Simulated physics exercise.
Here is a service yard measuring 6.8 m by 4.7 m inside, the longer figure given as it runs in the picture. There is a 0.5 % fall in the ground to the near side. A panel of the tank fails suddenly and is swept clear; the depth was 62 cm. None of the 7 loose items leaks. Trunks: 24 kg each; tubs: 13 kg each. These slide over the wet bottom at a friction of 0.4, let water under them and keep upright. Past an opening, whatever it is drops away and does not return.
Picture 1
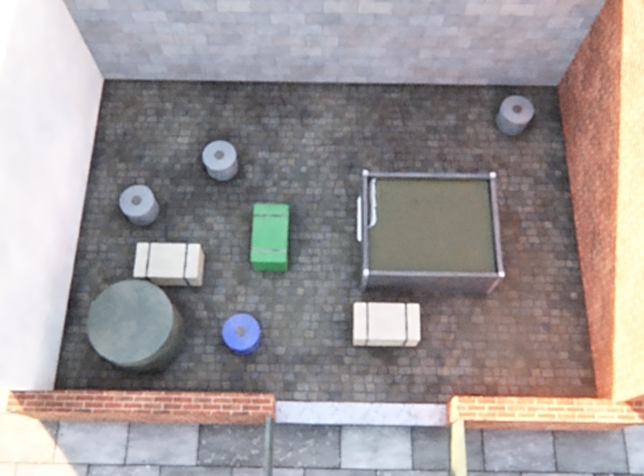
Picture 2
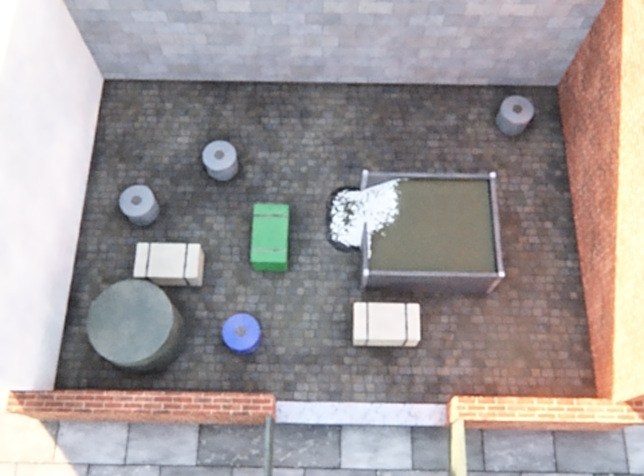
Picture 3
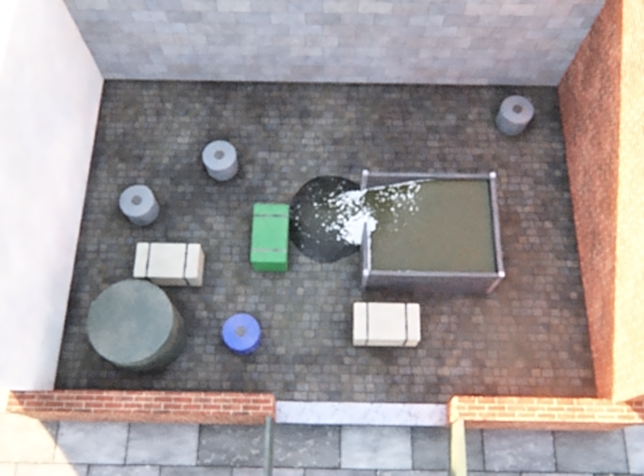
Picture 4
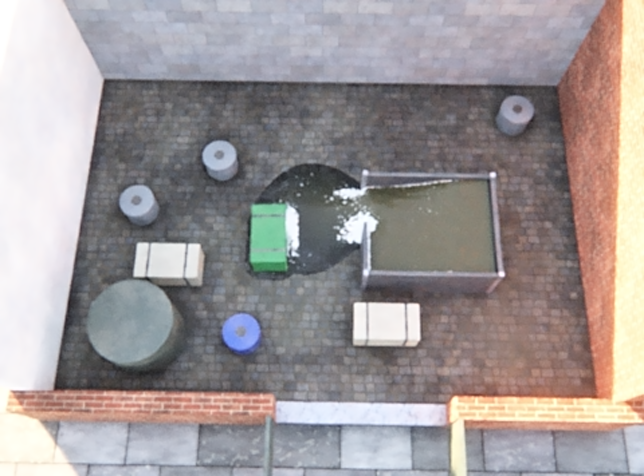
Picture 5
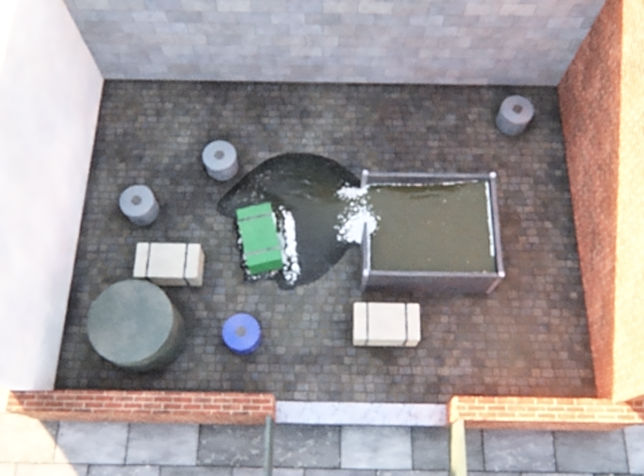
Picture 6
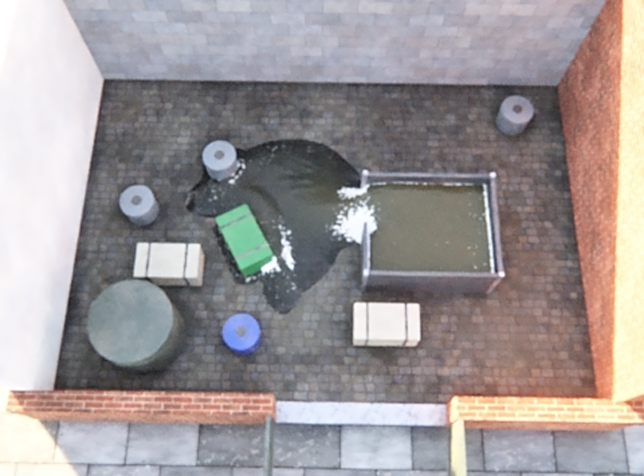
A large tank's left side gave way in a paved yard and water poured out across the ground to the left, reaching the green trunk, which turned and slid a little way left.
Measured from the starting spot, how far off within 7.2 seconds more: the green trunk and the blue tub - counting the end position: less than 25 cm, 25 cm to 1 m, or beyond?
Result - green trunk: Large displacement; blue tub: Almost no movement.
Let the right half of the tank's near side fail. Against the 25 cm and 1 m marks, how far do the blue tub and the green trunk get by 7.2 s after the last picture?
The blue tub hardly moves, the green trunk hardly moves.
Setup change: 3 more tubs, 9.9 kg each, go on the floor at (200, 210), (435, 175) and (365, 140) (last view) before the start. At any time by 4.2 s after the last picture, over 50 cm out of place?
One by one: Beyond the mark, below the mark, below the mark.
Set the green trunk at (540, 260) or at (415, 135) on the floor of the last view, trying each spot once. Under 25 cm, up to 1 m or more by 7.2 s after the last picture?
I'd expect that it remains where it was first and remains where it was second.
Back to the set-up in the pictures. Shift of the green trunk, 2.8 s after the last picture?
Shift by then: About 200 cm.
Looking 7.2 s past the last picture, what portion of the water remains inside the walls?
Some 98 per cent remains.
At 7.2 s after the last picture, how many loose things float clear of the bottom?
It comes to 3 of them.
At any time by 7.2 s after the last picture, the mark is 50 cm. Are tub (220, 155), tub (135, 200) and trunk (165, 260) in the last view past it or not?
Results in listed order: Exceeds / exceeds / exceeds.
Then, 0.9 s after the last picture the green trunk is near (184, 254), 1.1 m from its start, aground; the blue tub is near (241, 331), 0.0 m from its start, aground; 0 of 7 are out; 0 afloat.
Then, 2.8 s after the last picture the green trunk is near (131, 258), 1.8 m from its start, afloat; the blue tub is near (241, 331), 0.0 m from its start, aground; 0 of 7 are out; 3 afloat.
Then, 4.8 s after the last picture the green trunk is near (120, 259), 1.9 m from its start, afloat; the blue tub is near (241, 331), 0.0 m from its start, aground; 0 of 7 are out; 3 afloat.
Then, 7.2 s after the last picture the green trunk is near (105, 221), 2.2 m from its start, afloat; the blue tub is near (244, 333), 0.0 m from its start, aground; 0 of 7 are out; 3 afloat.
